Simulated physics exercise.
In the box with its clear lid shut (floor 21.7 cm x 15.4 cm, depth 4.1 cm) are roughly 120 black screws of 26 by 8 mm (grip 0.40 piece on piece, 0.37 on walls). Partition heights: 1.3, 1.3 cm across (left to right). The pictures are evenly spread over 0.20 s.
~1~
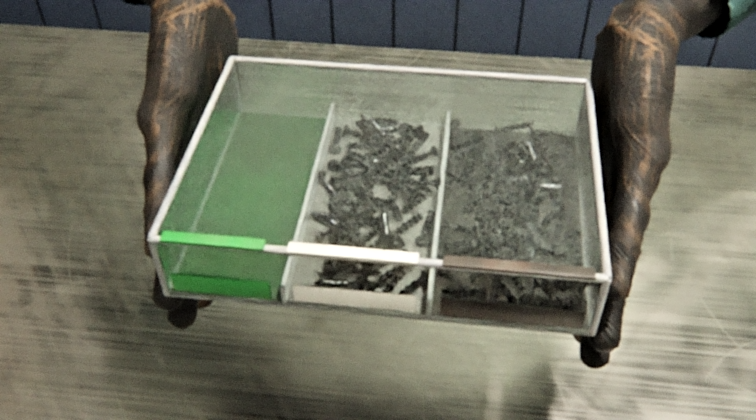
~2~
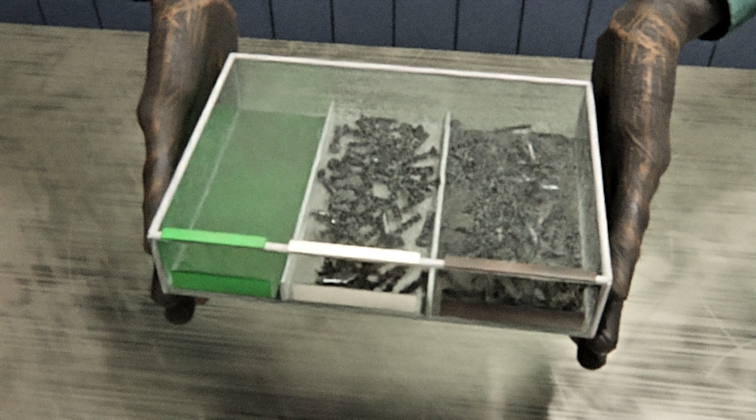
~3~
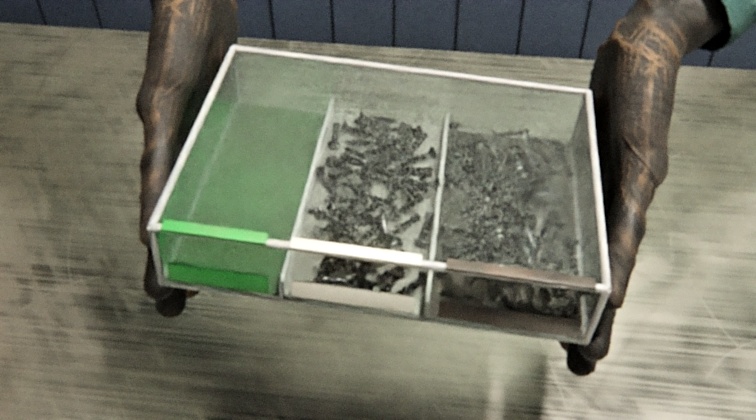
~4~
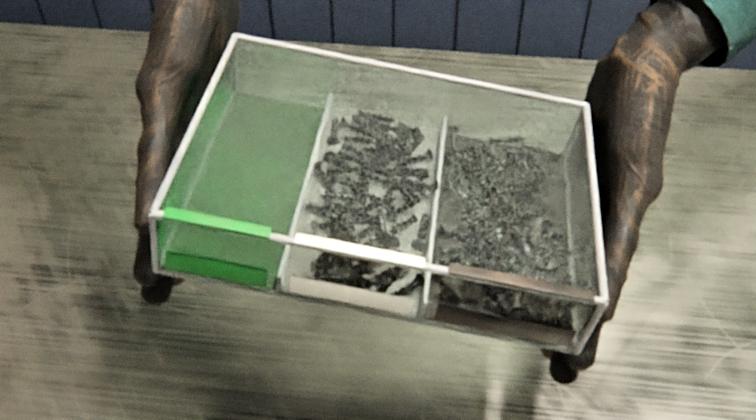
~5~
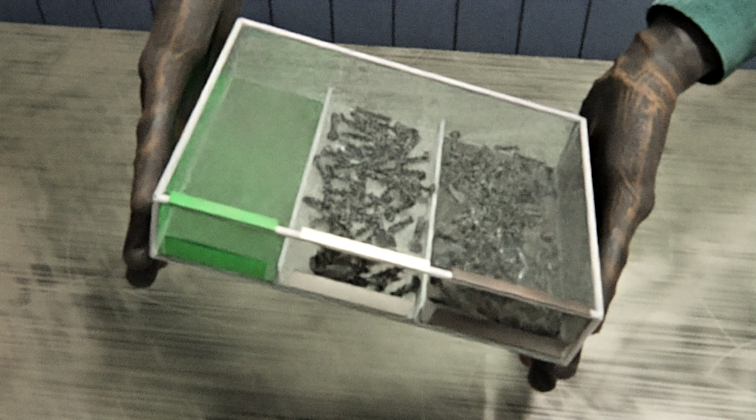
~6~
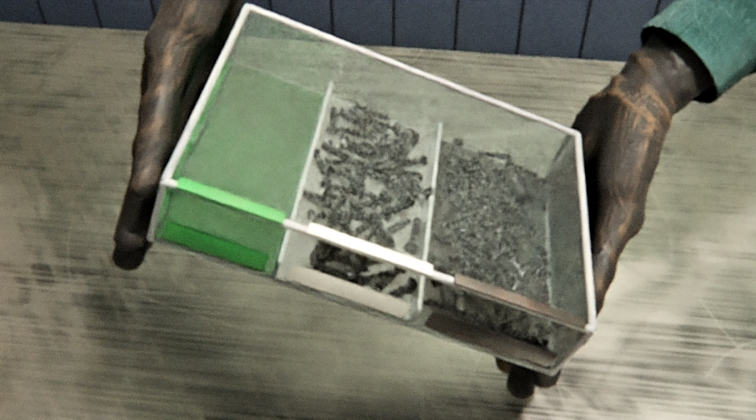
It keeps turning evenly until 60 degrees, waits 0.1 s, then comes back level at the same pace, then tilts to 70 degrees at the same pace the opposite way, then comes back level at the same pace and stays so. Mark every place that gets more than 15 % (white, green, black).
White above, green above, black above.
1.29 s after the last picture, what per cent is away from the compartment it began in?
Some 5 per cent.
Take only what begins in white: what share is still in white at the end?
Roughly 80 per cent.
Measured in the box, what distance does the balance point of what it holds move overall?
Roughly 5.0 cm.
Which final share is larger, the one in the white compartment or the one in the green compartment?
More ends in the white compartment.
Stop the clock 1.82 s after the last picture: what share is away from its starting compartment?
About 30 per cent.
Then, 0.70 s after the last picture, tilt 31 degrees; white 45 %, black 55 %; middle of all pieces near (450, 228).
Then, 1.29 s after the last picture, tilt 37 degrees; white 45 %, black 55 %; middle of all pieces near (459, 167).
Then, 1.82 s after the last picture, tilt 44 degrees; white 40 %, green 25 %, black 30 %; middle of all pieces near (381, 207).
Then, 2.34 s after the last picture, tilt 0 degrees; white 40 %, green 25 %, black 30 %; middle of all pieces near (352, 195).
In the end, white 40 %, green 25 %, black 30 %.
